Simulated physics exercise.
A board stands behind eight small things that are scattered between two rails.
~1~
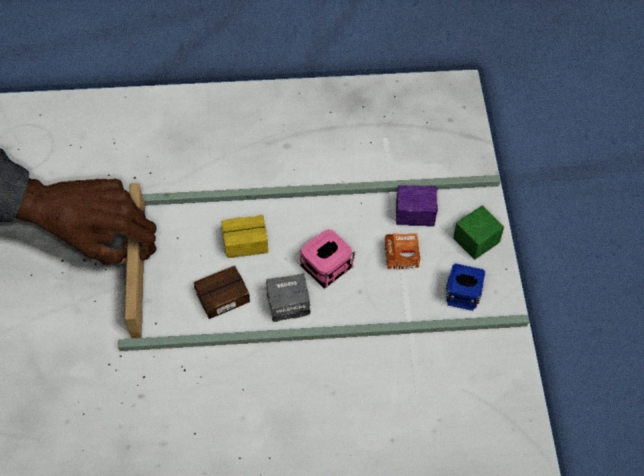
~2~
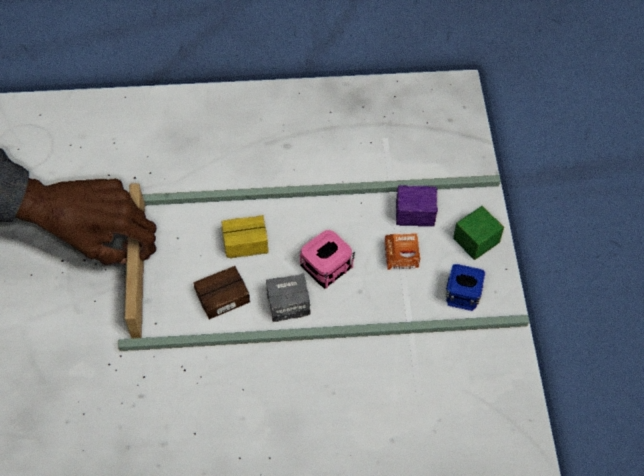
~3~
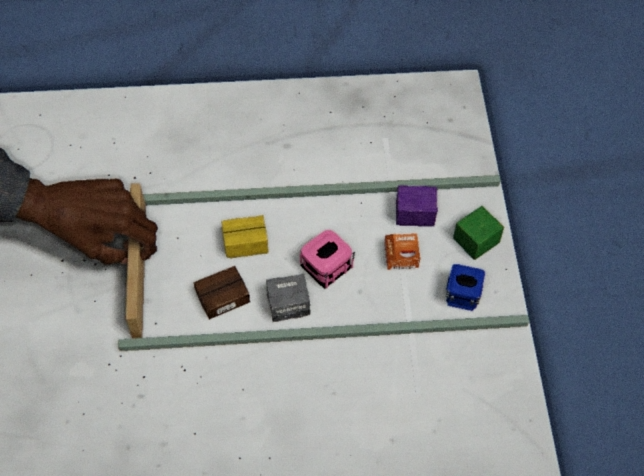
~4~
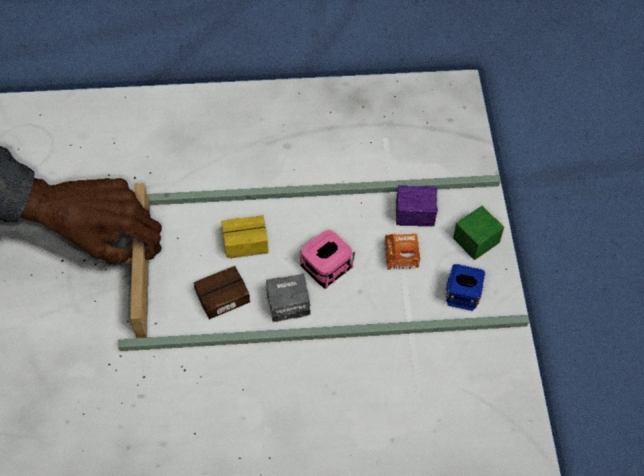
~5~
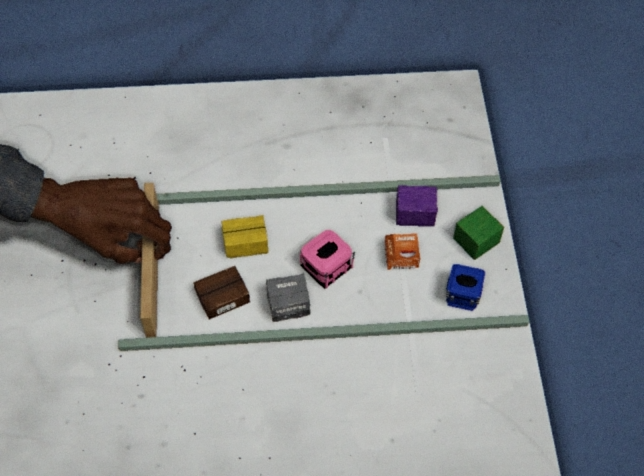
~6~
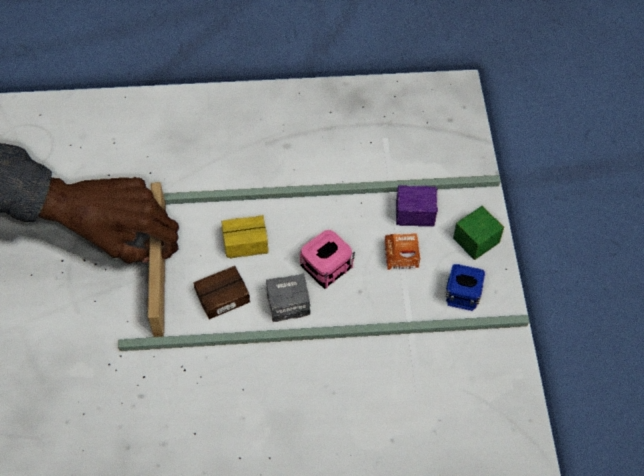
A dark-skinned hand in a grey sleeve grips an upright wooden board at the left of two pale green rails on a white, marbled surface, seen from above against blue. Between the rails sit yellow, brown, grey, pink, orange, purple, green and blue boxes and blocks. The hand first stays still, then slides the board slightly rightward, touching none of them, while the camera stays fixed.
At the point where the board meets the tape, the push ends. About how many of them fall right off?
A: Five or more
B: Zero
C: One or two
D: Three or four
Answer: B.
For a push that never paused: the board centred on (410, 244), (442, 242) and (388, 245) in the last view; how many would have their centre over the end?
Respectively 0, 2 and 0.
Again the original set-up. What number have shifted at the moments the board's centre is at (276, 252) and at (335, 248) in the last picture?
In order, the tallies are 4 and 5.
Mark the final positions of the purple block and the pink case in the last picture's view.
The first ends close to (455, 201), the second close to (429, 259).
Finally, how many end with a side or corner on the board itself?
It's touching 3 at the end.
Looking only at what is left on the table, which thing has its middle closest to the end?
The one is the blue case.
Soon after, none off yet; green block at rest near (478, 233); blue case at rest near (465, 288); purple block at rest near (416, 206).
In the end, the number that fall off is zero.
